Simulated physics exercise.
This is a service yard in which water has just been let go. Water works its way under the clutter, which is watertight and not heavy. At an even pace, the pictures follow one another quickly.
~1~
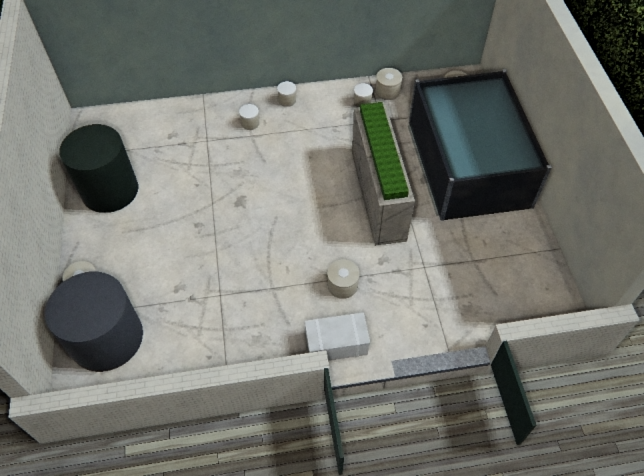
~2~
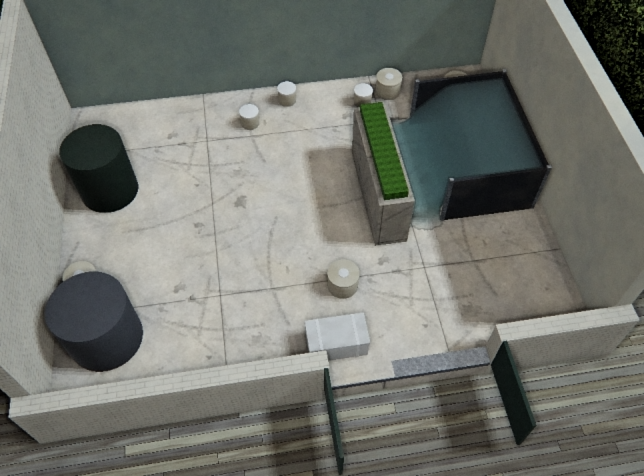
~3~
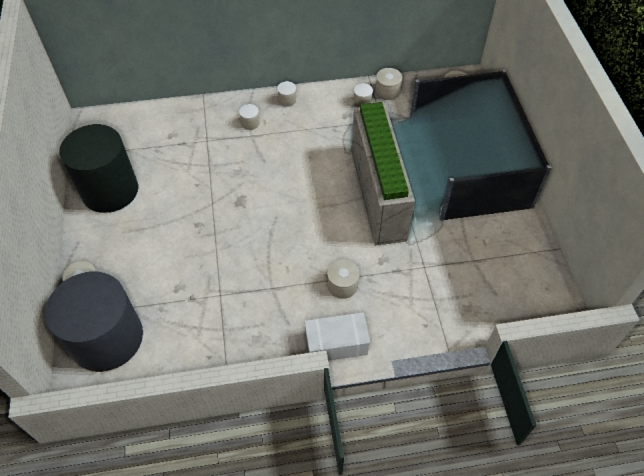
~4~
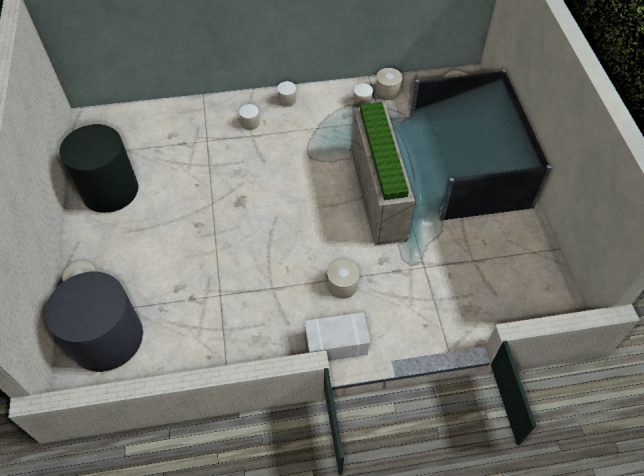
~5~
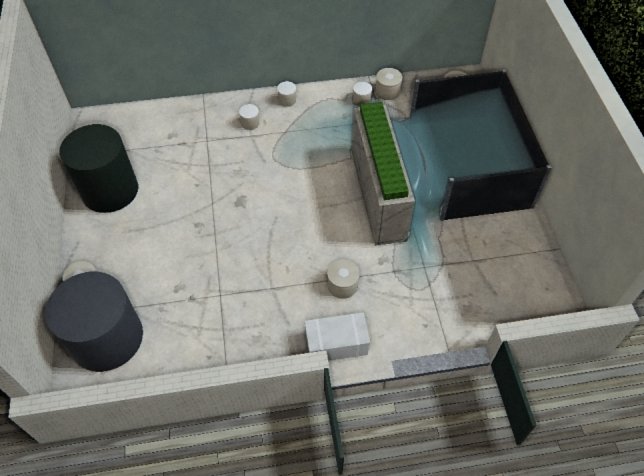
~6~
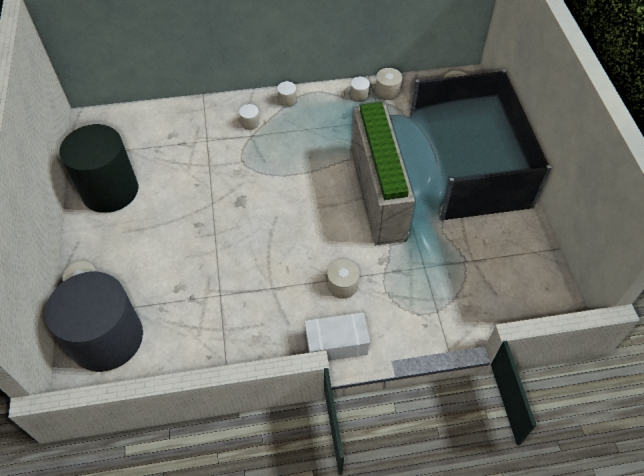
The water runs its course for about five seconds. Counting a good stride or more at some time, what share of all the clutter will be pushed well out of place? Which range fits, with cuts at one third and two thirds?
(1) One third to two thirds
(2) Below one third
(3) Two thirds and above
Option 1: One third to two thirds.
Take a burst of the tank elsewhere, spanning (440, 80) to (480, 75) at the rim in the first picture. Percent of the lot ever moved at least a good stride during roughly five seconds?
Around 60 in a hundred.
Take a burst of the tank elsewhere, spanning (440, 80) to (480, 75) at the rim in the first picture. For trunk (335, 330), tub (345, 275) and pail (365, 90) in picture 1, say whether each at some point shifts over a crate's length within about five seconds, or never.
Object by object: Less than that, less than that, displaced that much.
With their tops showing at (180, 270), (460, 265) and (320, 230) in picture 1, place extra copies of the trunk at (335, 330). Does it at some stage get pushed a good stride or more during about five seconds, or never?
In sequence: Doesn't go far, pushed clear, doesn't go far.
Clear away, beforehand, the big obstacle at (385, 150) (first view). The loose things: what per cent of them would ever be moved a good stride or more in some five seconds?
It comes out close to 60 percent.
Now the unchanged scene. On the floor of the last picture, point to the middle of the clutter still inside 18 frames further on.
About (259, 183).
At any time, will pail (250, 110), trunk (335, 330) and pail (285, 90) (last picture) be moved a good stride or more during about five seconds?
Going through them in order: First got well clear, second kept nearby, third got well clear.
A moment on, 0 of 8 are well off their spots; 1 afloat.
Next, 4 of 8 are well off their spots; 3 afloat.
Later, 5 of 8 are well off their spots; 5 afloat.
In the end, 4 of 8 are well off their spots, and 5 have been at some point; 6 afloat.
